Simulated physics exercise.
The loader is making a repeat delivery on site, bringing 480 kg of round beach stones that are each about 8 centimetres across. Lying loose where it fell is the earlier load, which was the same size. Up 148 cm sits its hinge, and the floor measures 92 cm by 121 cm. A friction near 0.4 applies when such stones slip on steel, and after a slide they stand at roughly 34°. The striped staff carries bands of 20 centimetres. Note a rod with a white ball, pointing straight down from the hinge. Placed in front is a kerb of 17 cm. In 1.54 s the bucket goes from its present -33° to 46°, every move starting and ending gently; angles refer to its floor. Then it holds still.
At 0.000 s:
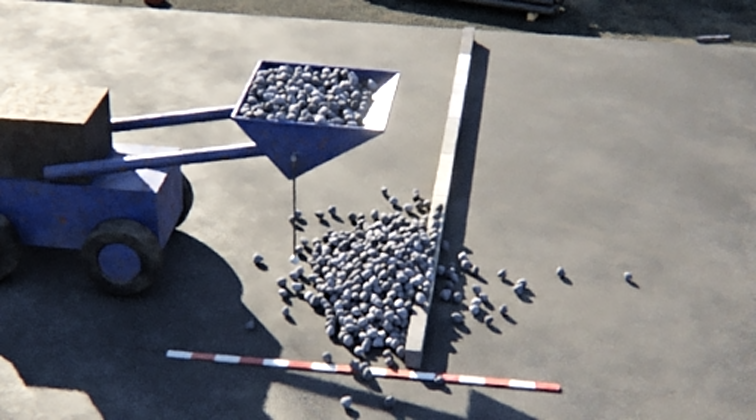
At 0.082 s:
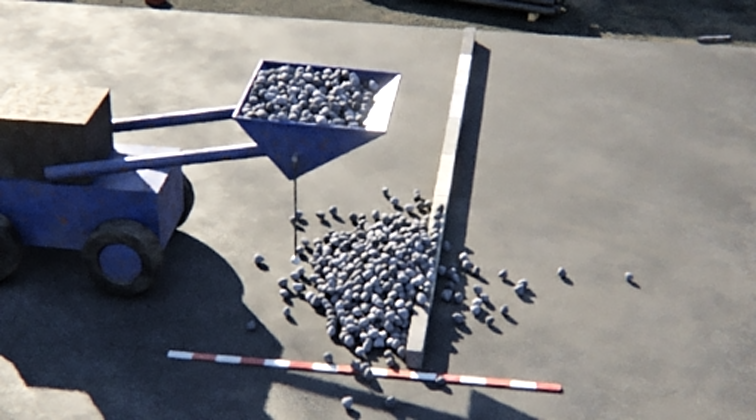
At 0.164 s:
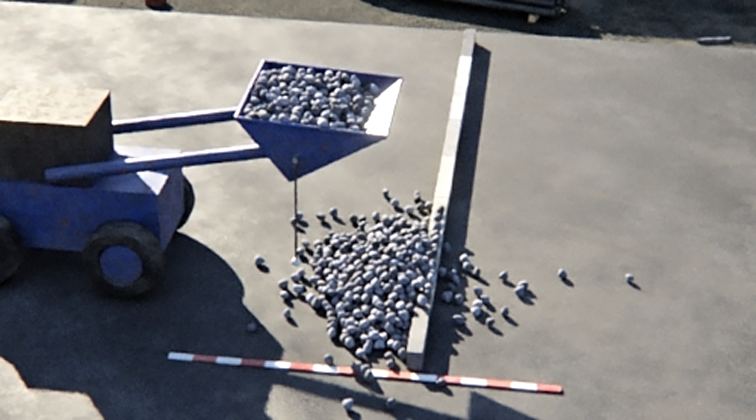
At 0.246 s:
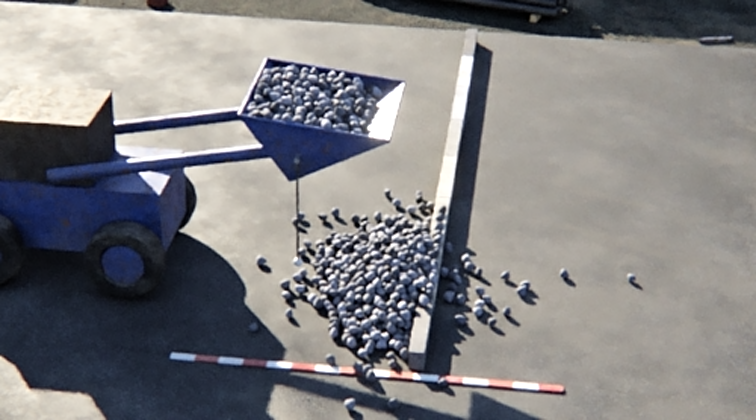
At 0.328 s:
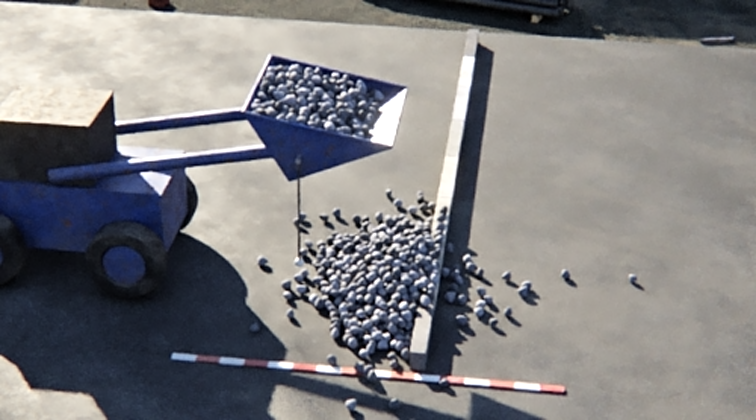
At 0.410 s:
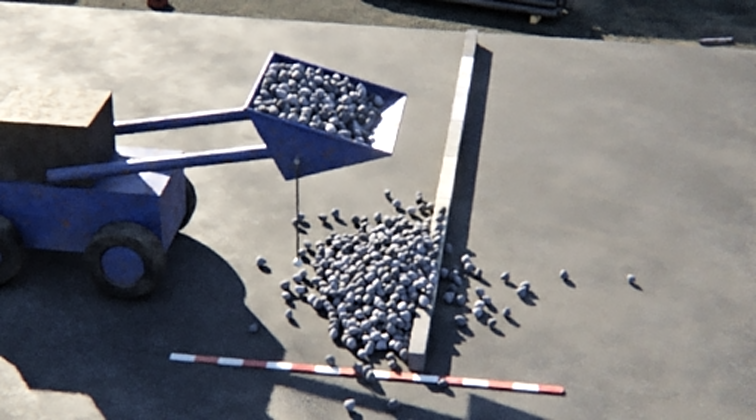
On a paved yard, a blue loader slowly tilts its stone-filled bucket above a loose pile.
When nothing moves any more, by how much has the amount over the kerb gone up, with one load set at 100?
It has gone up by about 41 per cent of a load.
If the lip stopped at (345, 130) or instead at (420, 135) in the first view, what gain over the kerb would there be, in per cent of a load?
Some 5 percent first and 80 percent second.
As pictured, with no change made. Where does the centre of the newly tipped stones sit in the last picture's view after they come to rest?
The middle lies near (412, 273) in the last picture.
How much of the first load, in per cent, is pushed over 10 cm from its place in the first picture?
25 %.
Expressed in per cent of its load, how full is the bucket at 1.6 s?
20 %.
After 1.2 s the floor is at 34°; in per cent of one load, 93 in the bucket, 103 on this side of the kerb, 4 over the kerb; the foremost stones are at (530, 293).
After 1.6 s the floor is at 46°; in per cent of one load, 18 in the bucket, 169 on this side of the kerb, 12 over the kerb; the foremost stones are at (530, 291).
After 2.0 s the floor is at 46°; in per cent of one load, 0 in the bucket, 166 on this side of the kerb, 34 over the kerb; the foremost stones are at (560, 283).
After 4.7 s the floor is at 46°; in per cent of one load, 0 in the bucket, 155 on this side of the kerb, 45 over the kerb; the foremost stones are at (621, 275). Net gain over the kerb, 41.
